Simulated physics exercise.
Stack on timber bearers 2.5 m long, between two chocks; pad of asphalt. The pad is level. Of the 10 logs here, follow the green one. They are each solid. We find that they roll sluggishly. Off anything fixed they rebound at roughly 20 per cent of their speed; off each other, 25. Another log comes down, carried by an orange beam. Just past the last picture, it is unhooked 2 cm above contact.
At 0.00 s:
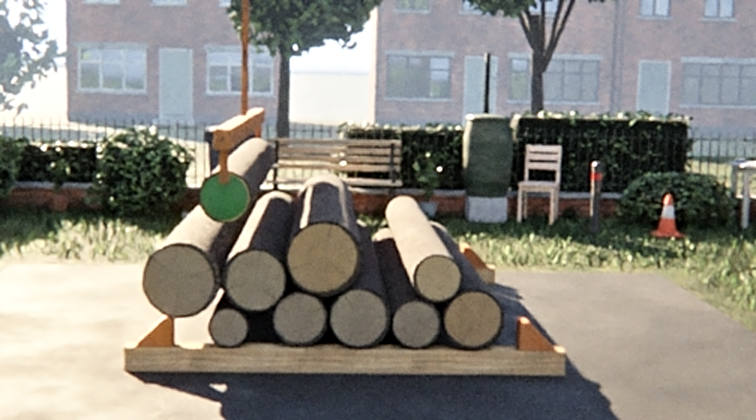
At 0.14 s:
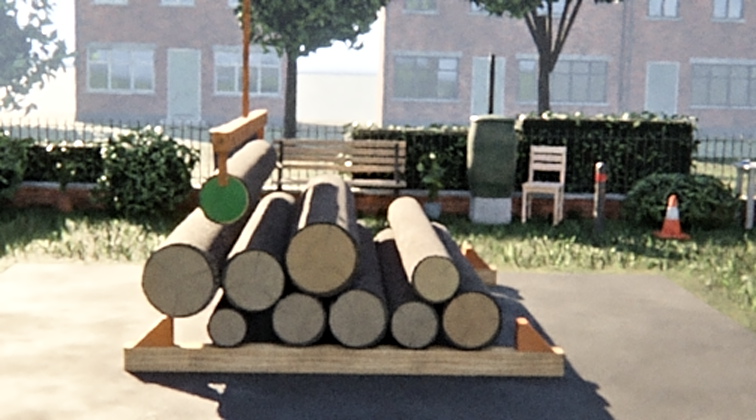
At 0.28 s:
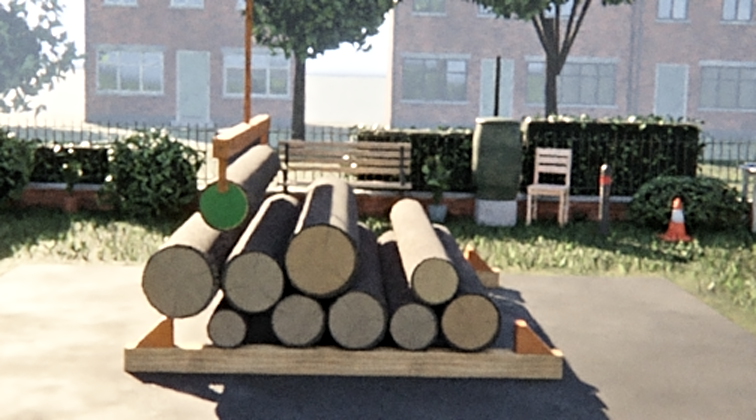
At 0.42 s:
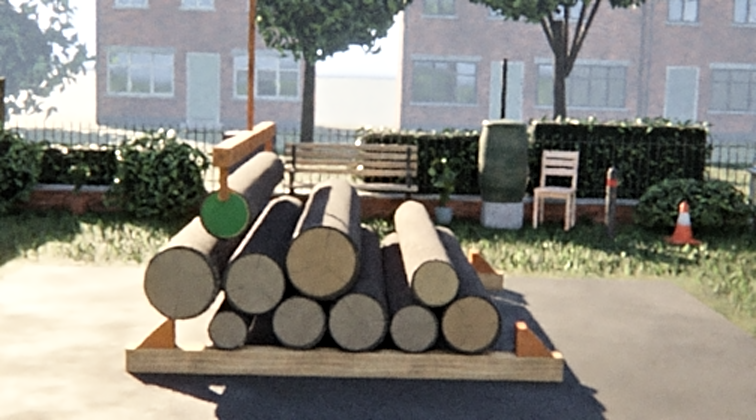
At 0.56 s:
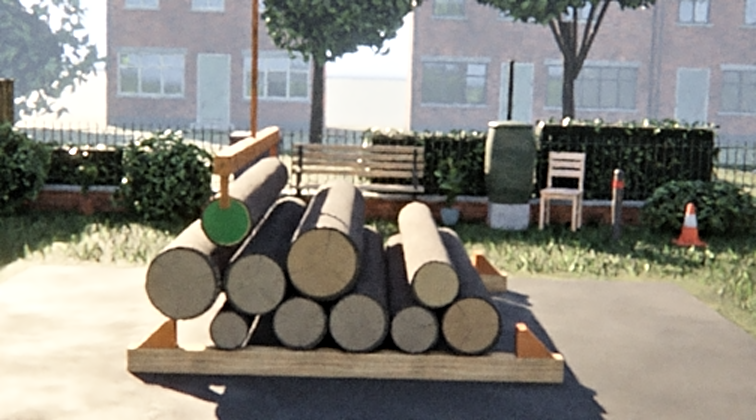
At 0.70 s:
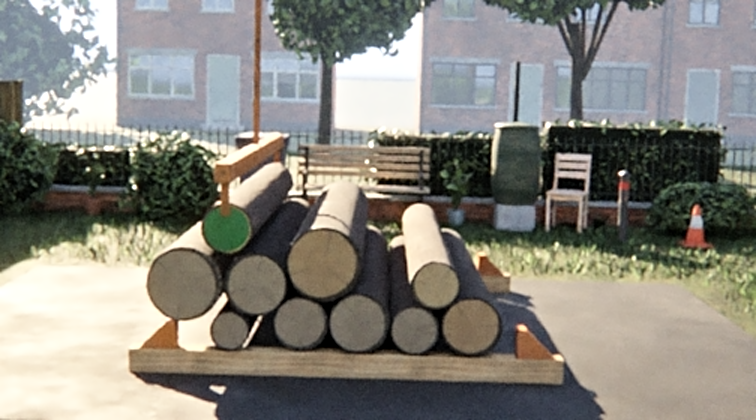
We see a green-ended log hanging from an orange beam over the left side of a log stack on timber bearers; the beam lowers it slightly and slowly toward the pile while the stacked logs stay still.
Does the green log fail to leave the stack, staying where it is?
Yes, it stays put.
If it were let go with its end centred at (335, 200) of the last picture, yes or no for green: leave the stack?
Then green no.
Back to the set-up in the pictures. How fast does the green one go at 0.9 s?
Close to 0.1 m/s then.
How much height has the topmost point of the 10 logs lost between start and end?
Drop: Approx. 20 centimetres.
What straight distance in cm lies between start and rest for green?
Estimate - green near 20.
After 0.9 s, green is up on others, 30 cm inside the left chock; 0 past a chock so far.
After 1.2 s, no change for green; 0 past a chock so far.
At rest (1.4 s), green is up on others, 30 cm inside the left chock; 0 past a chock so far.
